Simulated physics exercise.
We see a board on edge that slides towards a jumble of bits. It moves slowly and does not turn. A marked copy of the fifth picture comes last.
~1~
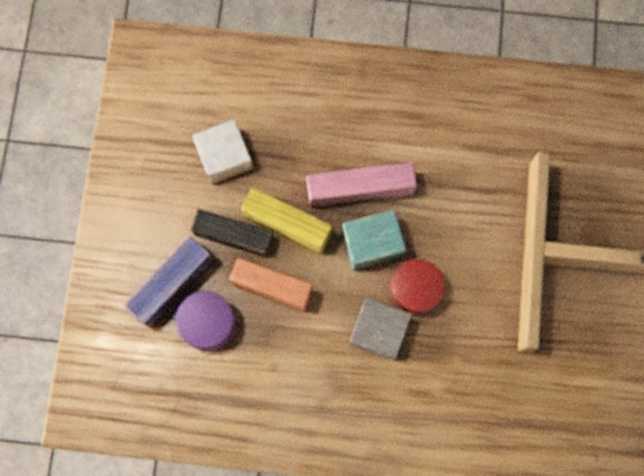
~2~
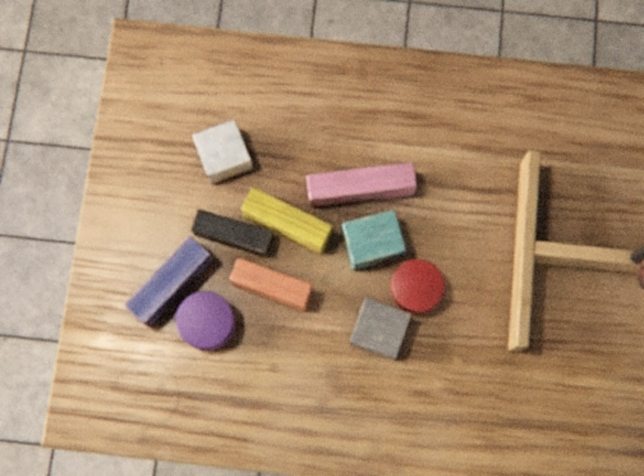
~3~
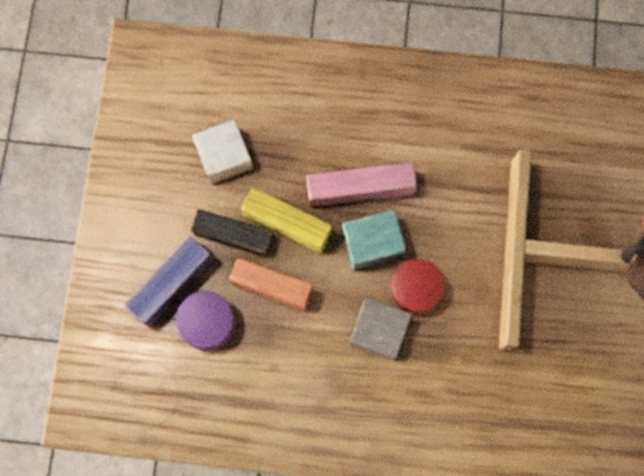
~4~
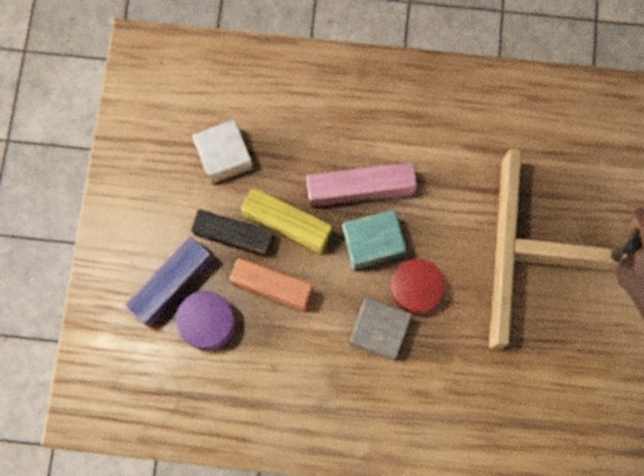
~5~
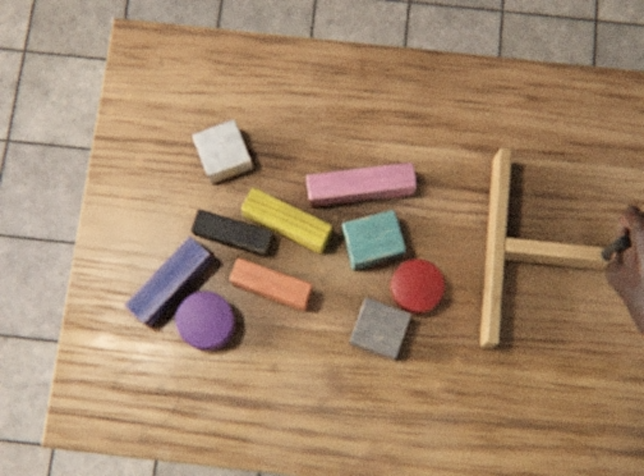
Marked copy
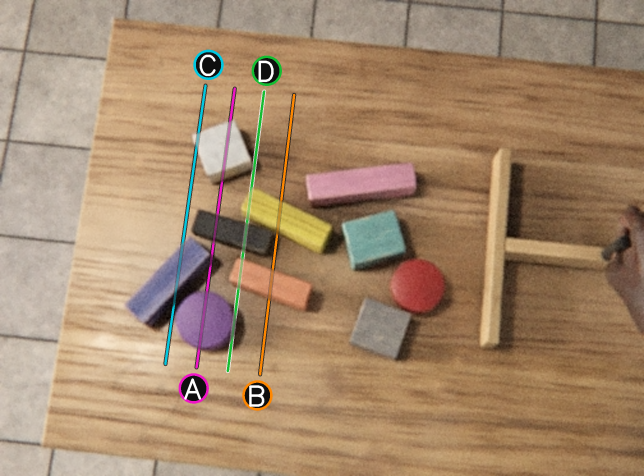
On a wood-grained tabletop above a grey tiled floor, seen from overhead by a still camera, small coloured pieces lie scattered. White, black, blue, orange and yellow pieces and a purple round one sit at left, with pink, turquoise, grey and a round red one nearer the middle. From the right, a pale T-shaped wooden tool slides slowly leftward without turning, a hand coming into view on its handle, while the pieces stay still.
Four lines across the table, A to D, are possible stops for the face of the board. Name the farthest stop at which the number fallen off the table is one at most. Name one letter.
No second one falls up to C.
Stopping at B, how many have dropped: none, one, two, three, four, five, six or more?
By then, none.
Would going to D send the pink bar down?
By then, no.
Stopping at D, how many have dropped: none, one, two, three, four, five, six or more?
By then, none.
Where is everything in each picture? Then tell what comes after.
In the first frame, red tin (417, 288); grey block (380, 329); orange bar (271, 285).
In the second frame, board (529, 247); pink bar (361, 186).
In the third frame, board (519, 246); purple tin (206, 321).
In the fourth frame, board (509, 245); blue bar (170, 283).
In the fifth frame, board (500, 244); turquoise block (373, 240); red tin (417, 288); grey block (380, 329).
On the copy, A at (216, 223); B at (278, 230); C at (186, 220); D at (247, 227).
On C. First, board (386, 232); grey block (344, 332); pink bar (328, 181).
Then, board (272, 220); blue bar (146, 288); yellow stick (170, 203).
Finally, board (186, 210); yellow stick (89, 191); black stick (97, 226); none fallen.
By contrast, A is within the limit but short; B is within the limit but short; D is within the limit but short.
